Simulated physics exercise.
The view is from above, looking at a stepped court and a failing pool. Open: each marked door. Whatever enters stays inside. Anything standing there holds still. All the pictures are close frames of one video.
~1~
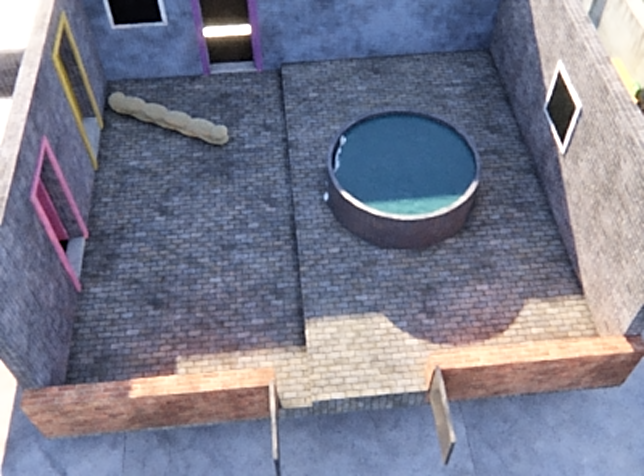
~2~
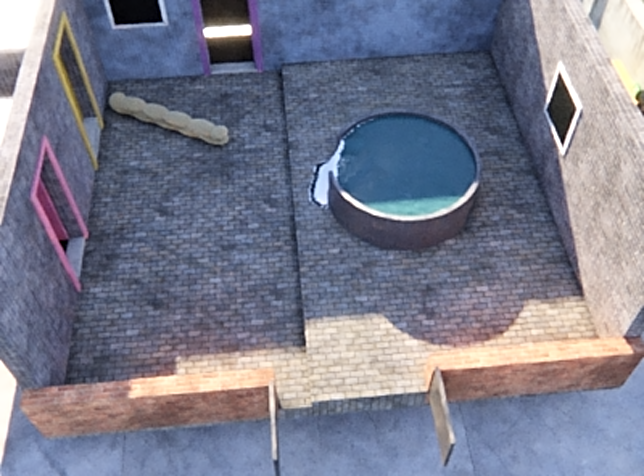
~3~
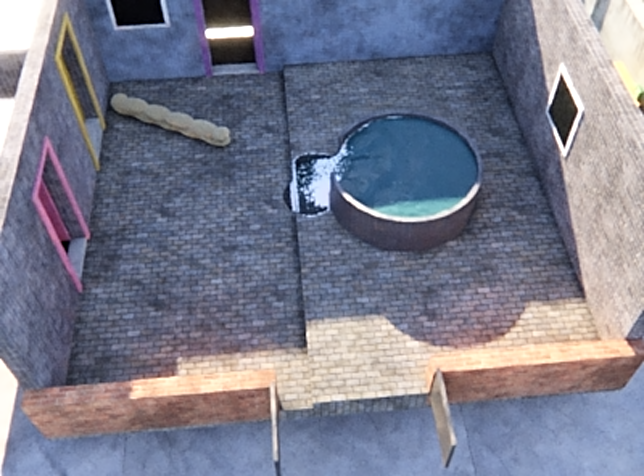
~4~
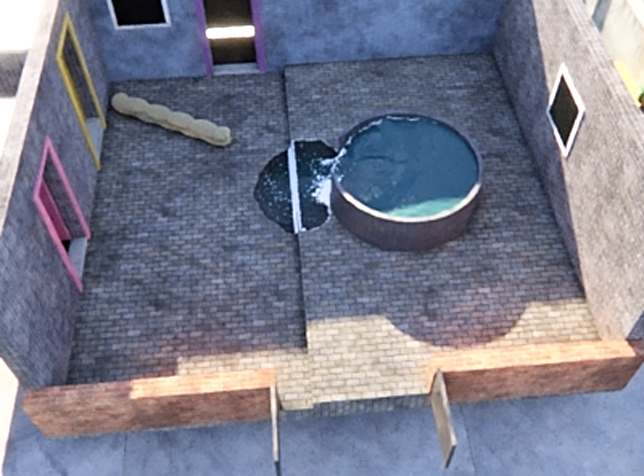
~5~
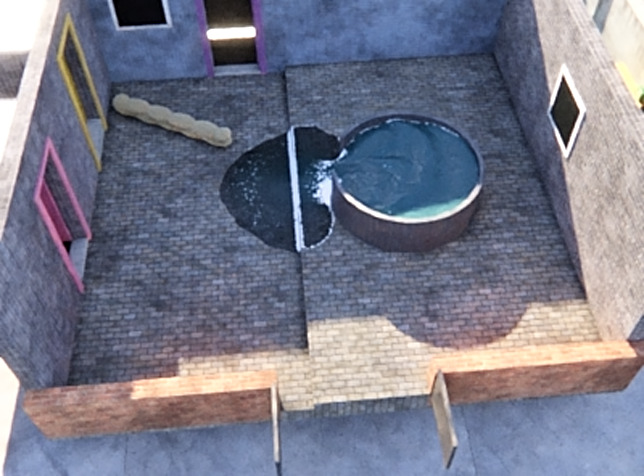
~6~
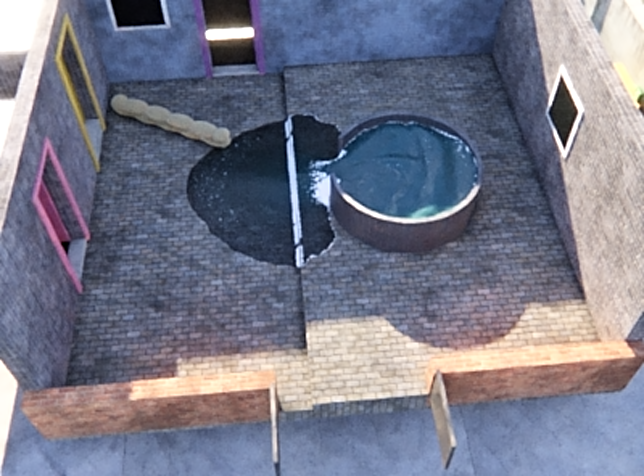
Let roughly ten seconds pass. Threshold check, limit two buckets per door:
Pink door: Overshoots. Purple door: Overshoots. Yellow door: Does not overshoot.
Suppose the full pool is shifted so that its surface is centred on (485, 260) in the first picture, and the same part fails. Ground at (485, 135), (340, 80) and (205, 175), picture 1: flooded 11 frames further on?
Going through the three places: Out of reach, out of reach, in the spill.
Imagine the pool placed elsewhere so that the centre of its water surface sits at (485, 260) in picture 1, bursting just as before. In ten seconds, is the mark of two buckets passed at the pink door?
By my reckoning, the pink door one runs past the limit.
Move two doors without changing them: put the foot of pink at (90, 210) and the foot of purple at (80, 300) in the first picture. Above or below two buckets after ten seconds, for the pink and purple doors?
My reading: The pink one is over, the purple one lets more in.
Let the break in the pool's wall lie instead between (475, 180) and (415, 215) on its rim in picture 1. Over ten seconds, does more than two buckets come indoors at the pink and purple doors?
The pink door door falls short and the purple door door falls short.
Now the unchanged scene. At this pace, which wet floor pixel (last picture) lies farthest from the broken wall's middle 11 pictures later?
About (110, 87).
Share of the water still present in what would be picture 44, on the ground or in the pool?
Around 96 parts in a hundred.
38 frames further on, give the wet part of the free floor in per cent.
That comes to about 45 per cent.
A moment on, water covers 25 % of the floor; the pink door not reached, the purple door not reached, the yellow door wet at the sill, nothing in.
Next, water covers 35 % of the floor; the pink door under two buckets in, the purple door under two buckets in, the yellow door wet at the sill, nothing in.
Then, water covers 40 % of the floor; the pink door over two buckets in, the purple door over two buckets in, the yellow door wet at the sill, nothing in.
Later, water covers 45 % of the floor; the pink door over two buckets in, the purple door over two buckets in, the yellow door wet at the sill, nothing in.
In the end, water covers 50 % of the floor; the pink door far over two buckets in, the purple door far over two buckets in, the yellow door wet at the sill, nothing in.
